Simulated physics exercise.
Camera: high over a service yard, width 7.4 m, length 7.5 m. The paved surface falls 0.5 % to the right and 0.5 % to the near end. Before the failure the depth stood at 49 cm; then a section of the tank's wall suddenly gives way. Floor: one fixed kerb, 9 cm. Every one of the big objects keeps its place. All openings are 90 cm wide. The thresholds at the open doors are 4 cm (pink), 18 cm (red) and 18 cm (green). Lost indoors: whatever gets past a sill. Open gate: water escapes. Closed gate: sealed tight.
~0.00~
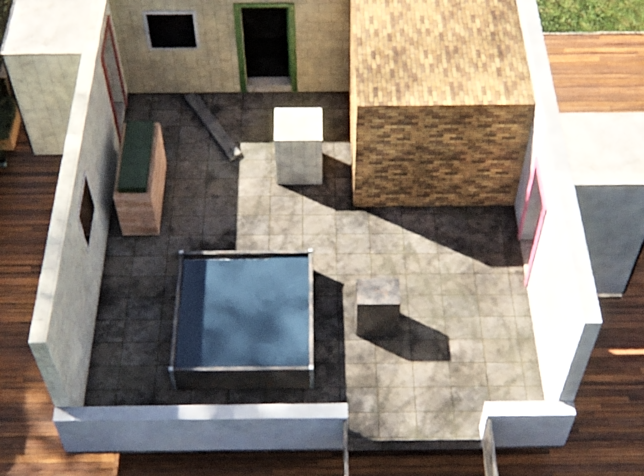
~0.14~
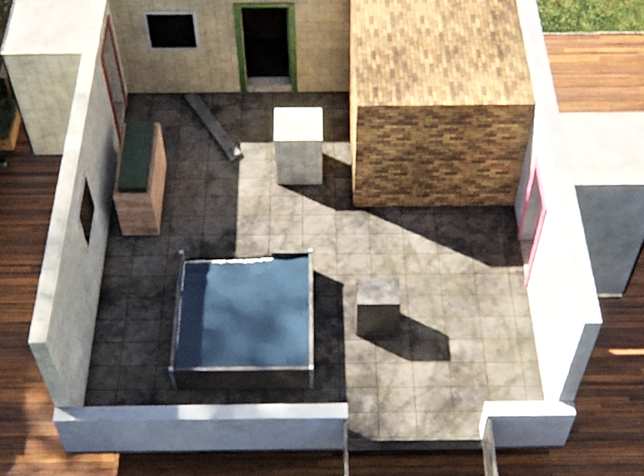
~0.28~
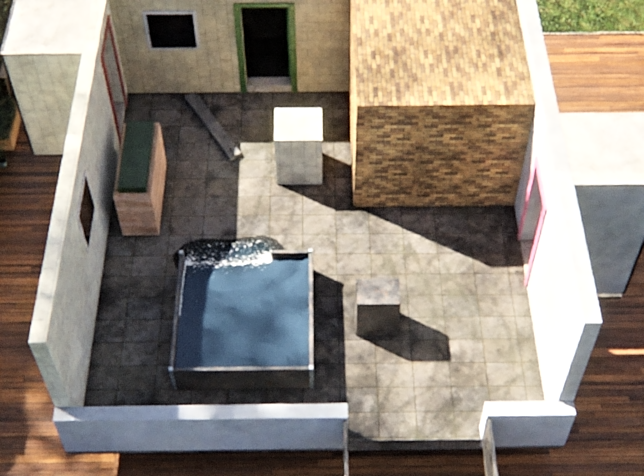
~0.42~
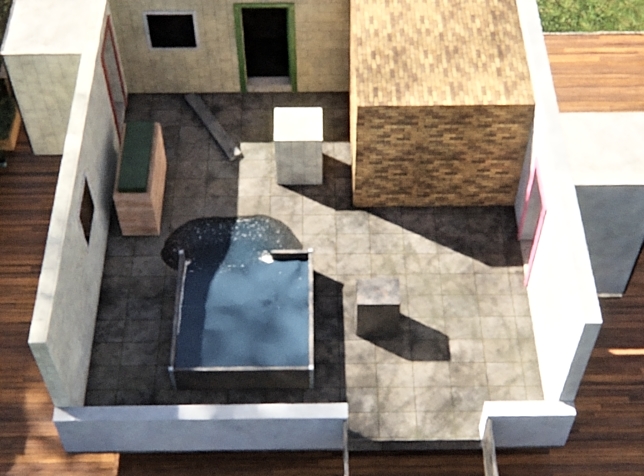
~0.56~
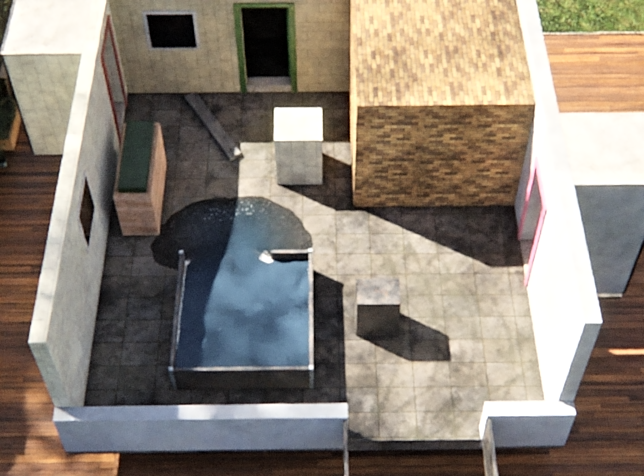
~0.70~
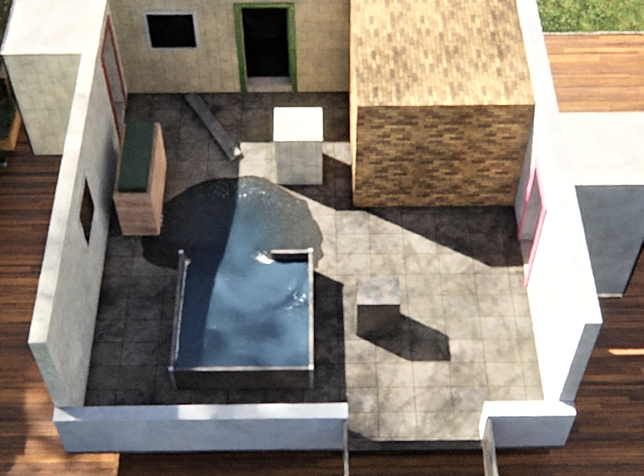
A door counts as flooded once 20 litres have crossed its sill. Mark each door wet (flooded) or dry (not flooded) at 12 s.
Status of pink door: Dry. Status of red door: Dry. Status of green door: Dry.
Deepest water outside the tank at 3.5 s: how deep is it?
About 31 cm at most.
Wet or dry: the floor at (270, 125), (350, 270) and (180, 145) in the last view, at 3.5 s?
Going through the three points: Awash, then awash, then awash.
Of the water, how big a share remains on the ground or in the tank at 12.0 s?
Close to 96 in a hundred remains.
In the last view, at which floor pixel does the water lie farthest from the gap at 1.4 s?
That would be close to (263, 108).
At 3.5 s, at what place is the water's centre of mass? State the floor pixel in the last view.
Centre: Approx. (233, 222) px.
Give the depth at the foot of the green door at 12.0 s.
It averages close to 7.5 centimetres.
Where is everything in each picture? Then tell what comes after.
The tank at (244, 311) is whole and still, 49 cm deep, in the first picture.
Water pours out at (229, 267) and has run 0.8 m, to (275, 265); deepest outside 23 cm, 49 cm at the tank's back, in the second picture.
Water pours out at (229, 268) and has run 1.0 m, to (180, 255); deepest outside 26 cm, 49 cm at the tank's back, in the third picture.
Water pours out at (229, 269) and has run 1.3 m, to (272, 222); deepest outside 26 cm, 49 cm at the tank's back, in the fourth picture.
Water pours out at (229, 269) and has run 1.7 m, to (253, 199); deepest outside 28 cm, 49 cm at the tank's back, in the fifth picture.
Water pours out at (229, 269) and has run 2.2 m, to (254, 180); deepest outside 28 cm, 49 cm at the tank's back, in the sixth picture.
After 1.4 s water covers 20 % of the floor and is deepest (25 cm) near (207, 263); pink door not reached, red door not reached, green door not reached.
After 2.2 s water covers 30 % of the floor and is deepest (23 cm) near (217, 262); pink door not reached, red door not reached, green door 19 cm at the sill, 0 L in.
After 3.5 s water covers 45 % of the floor and is deepest (31 cm) near (137, 97); pink door not reached, red door 14 cm at the sill, 0 L in, green door 21 cm at the sill, 4 L in.
After 7.0 s water covers 65 % of the floor and is deepest (18 cm) near (345, 114); pink door not reached, red door 11 cm at the sill, 7 L in, green door 12 cm at the sill, 8 L in.
After 12.0 s water covers 90 % of the floor and is deepest (10 cm) near (299, 149); pink door 4 cm at the sill, 0 L in, red door 6 cm at the sill, 7 L in, green door 7 cm at the sill, 8 L in.
